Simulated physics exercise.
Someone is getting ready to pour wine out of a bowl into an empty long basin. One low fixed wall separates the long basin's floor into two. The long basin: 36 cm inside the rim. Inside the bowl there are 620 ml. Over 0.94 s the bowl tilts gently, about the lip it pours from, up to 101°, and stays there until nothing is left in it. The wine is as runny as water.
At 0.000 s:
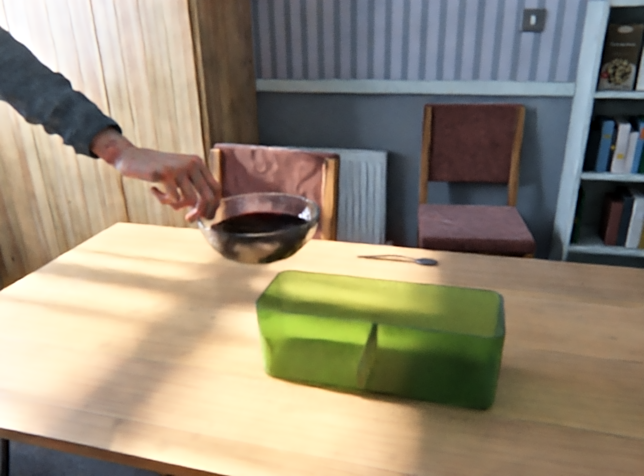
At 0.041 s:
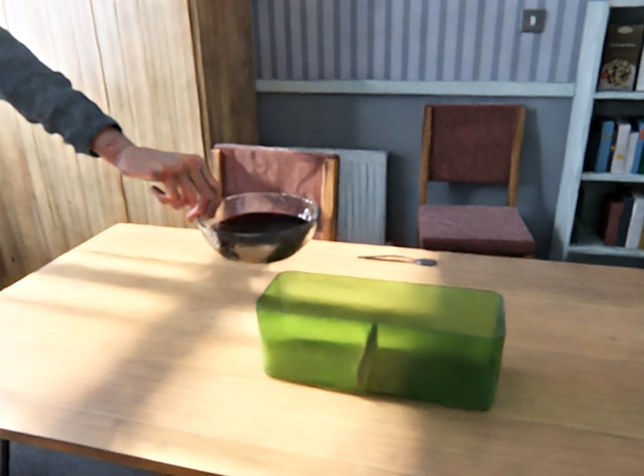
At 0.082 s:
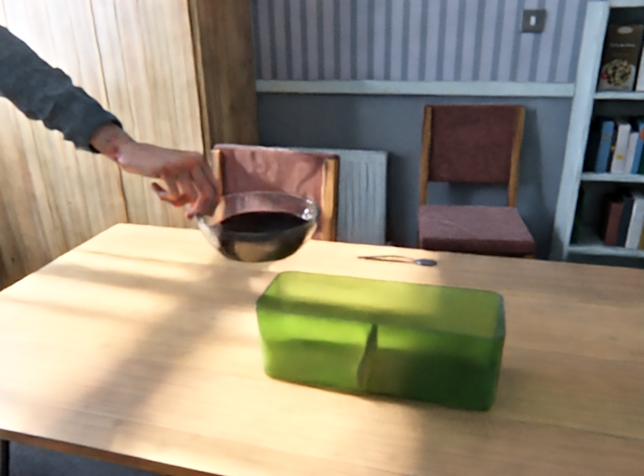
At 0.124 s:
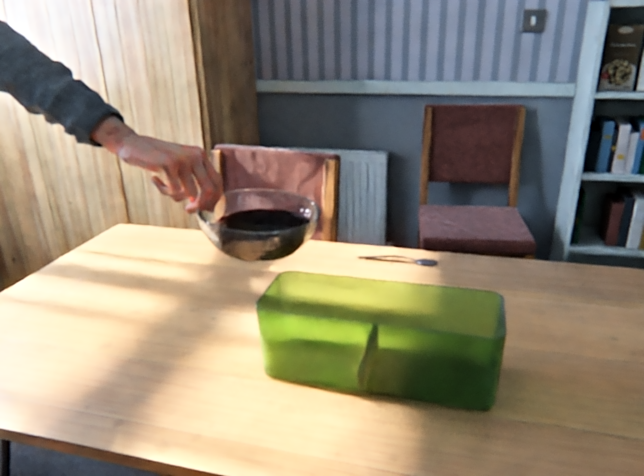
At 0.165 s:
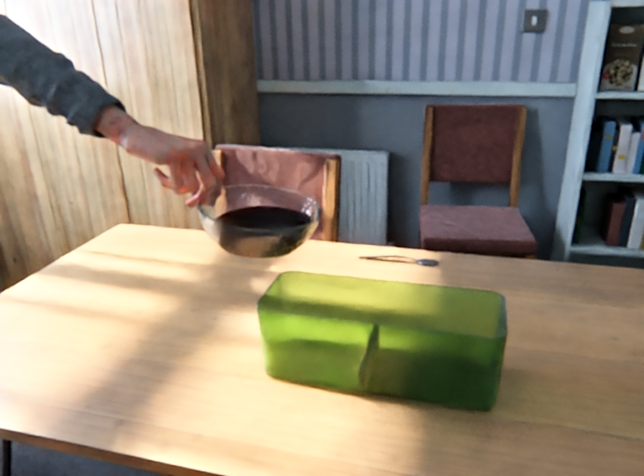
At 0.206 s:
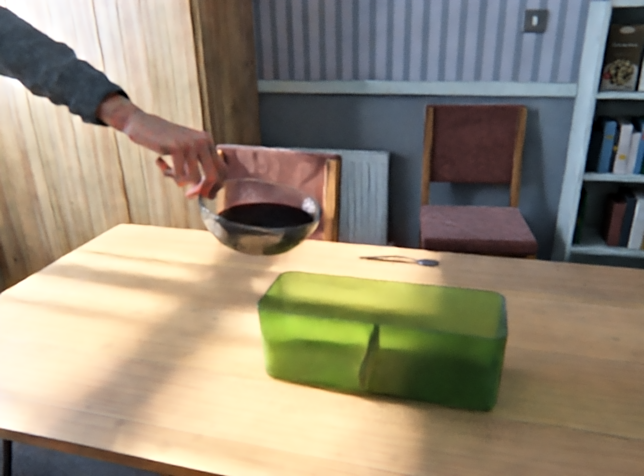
At a wooden dining table, a hand holding a glass bowl of dark liquid, tilting it slightly rightward beside a green basin.
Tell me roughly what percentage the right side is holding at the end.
At the end it holds about 85 per cent.
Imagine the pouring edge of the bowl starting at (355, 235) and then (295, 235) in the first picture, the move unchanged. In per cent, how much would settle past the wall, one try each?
I'd say 90 percent on the first go, 35 percent on the next.
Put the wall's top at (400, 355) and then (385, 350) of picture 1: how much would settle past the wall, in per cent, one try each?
The first gives near 30 per cent and the second near 70 per cent.
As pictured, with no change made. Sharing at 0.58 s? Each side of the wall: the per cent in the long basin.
About 4 left, 0 right.
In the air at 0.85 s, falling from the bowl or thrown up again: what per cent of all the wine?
I'd say some 14 per cent is in the air.
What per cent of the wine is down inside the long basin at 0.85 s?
Around 86 parts in a hundred.
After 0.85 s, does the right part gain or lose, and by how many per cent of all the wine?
Result: An increase, close to 6.
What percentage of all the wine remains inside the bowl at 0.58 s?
Roughly 50 per cent.
After 0.58 s the tilt is 68° and 51 per cent is still to pour, 4 is left of the wall and 0 right of it.
After 0.85 s the tilt is 99° and 1 per cent is still to pour, 7 is left of the wall and 78 right of it.
After 1.13 s the tilt is 101° and 0 per cent is still to pour, 14 is left of the wall and 85 right of it.
After 1.44 s the tilt is 101° and 0 per cent is still to pour, 15 is left of the wall and 85 right of it.
In the end 15 per cent lies left of the wall, 85 right of it and 1 outside.
